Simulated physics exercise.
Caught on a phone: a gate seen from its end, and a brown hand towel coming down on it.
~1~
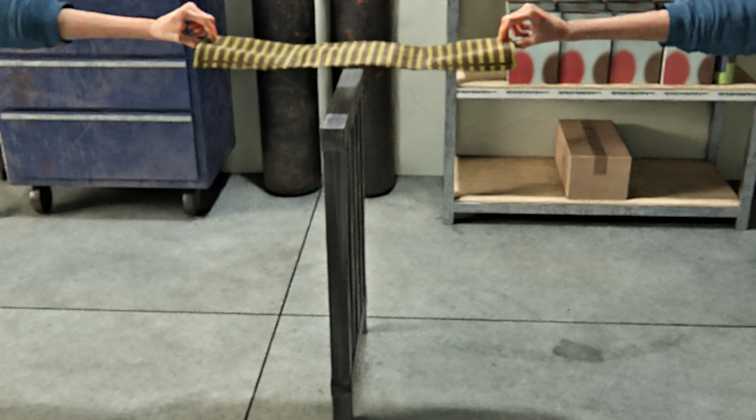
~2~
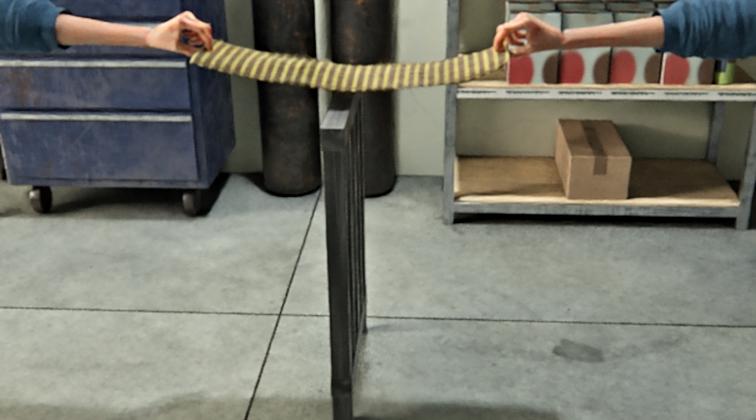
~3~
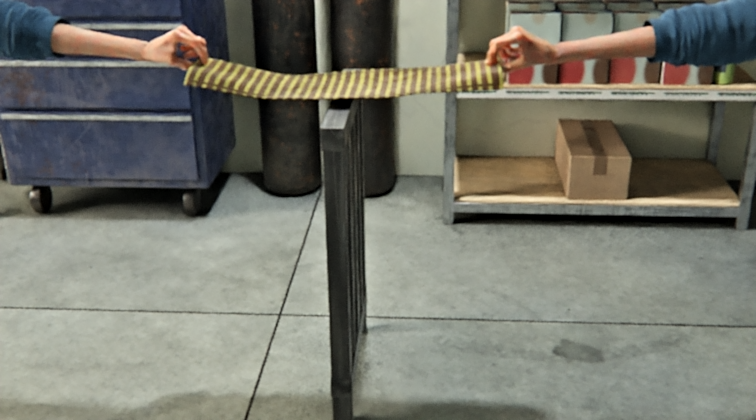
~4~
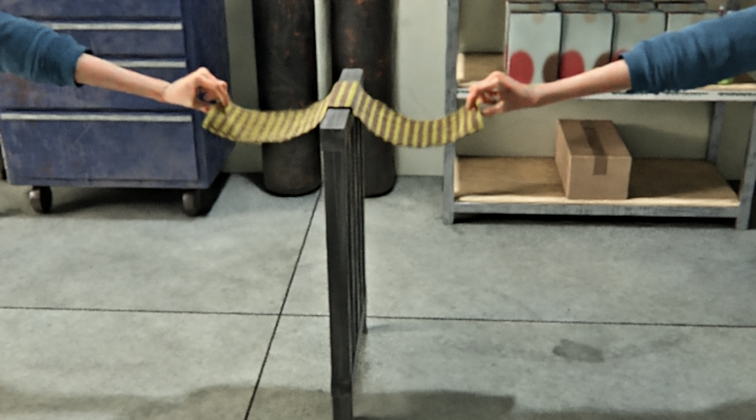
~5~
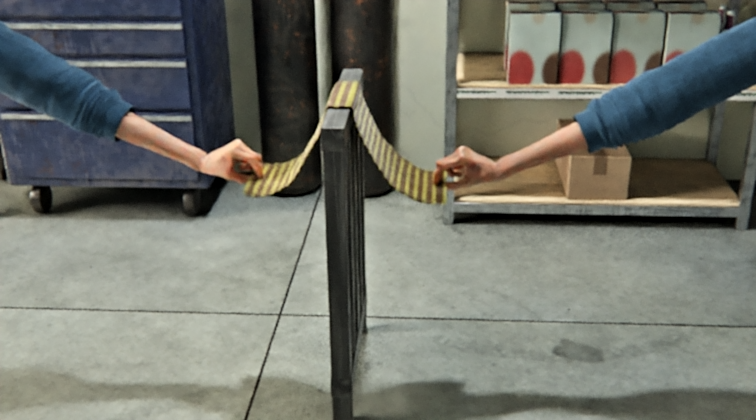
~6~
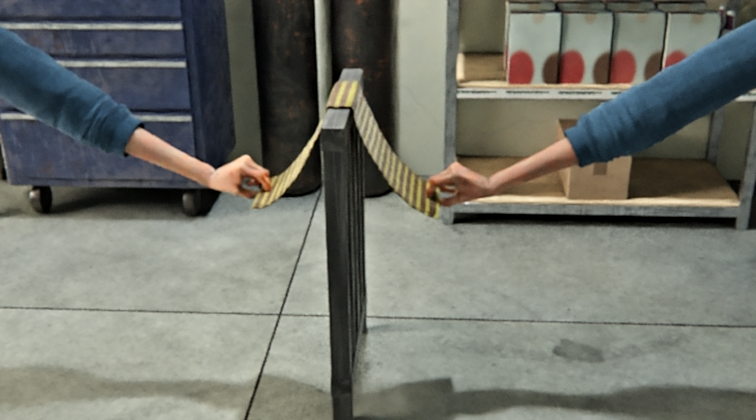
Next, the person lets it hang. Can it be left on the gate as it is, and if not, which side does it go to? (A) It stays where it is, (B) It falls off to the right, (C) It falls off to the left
The answer is A.
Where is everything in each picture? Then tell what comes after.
Left end (201, 67); right end (510, 69); top of the gate (332, 133), in the first frame.
Left end (196, 64); right end (503, 66), in the second frame.
Left end (189, 85); right end (497, 90); top of the gate (332, 133), in the third frame.
Left end (208, 129); right end (478, 130), in the fourth frame.
Left end (249, 195); right end (440, 204), in the fifth frame.
Left end (257, 208); right end (432, 217); both sides about alike, in the sixth frame.
Then, 0.18 s later than the last view, hand towel hanging on both sides, left end near (283, 210), right end near (414, 218).
Then, 0.28 s later than the last view, hand towel hanging on both sides, left end near (329, 223), right end near (366, 228).
Finally, hand towel hanging on both sides, left end near (336, 223), right end near (359, 229). The brown hand towel stays on top.
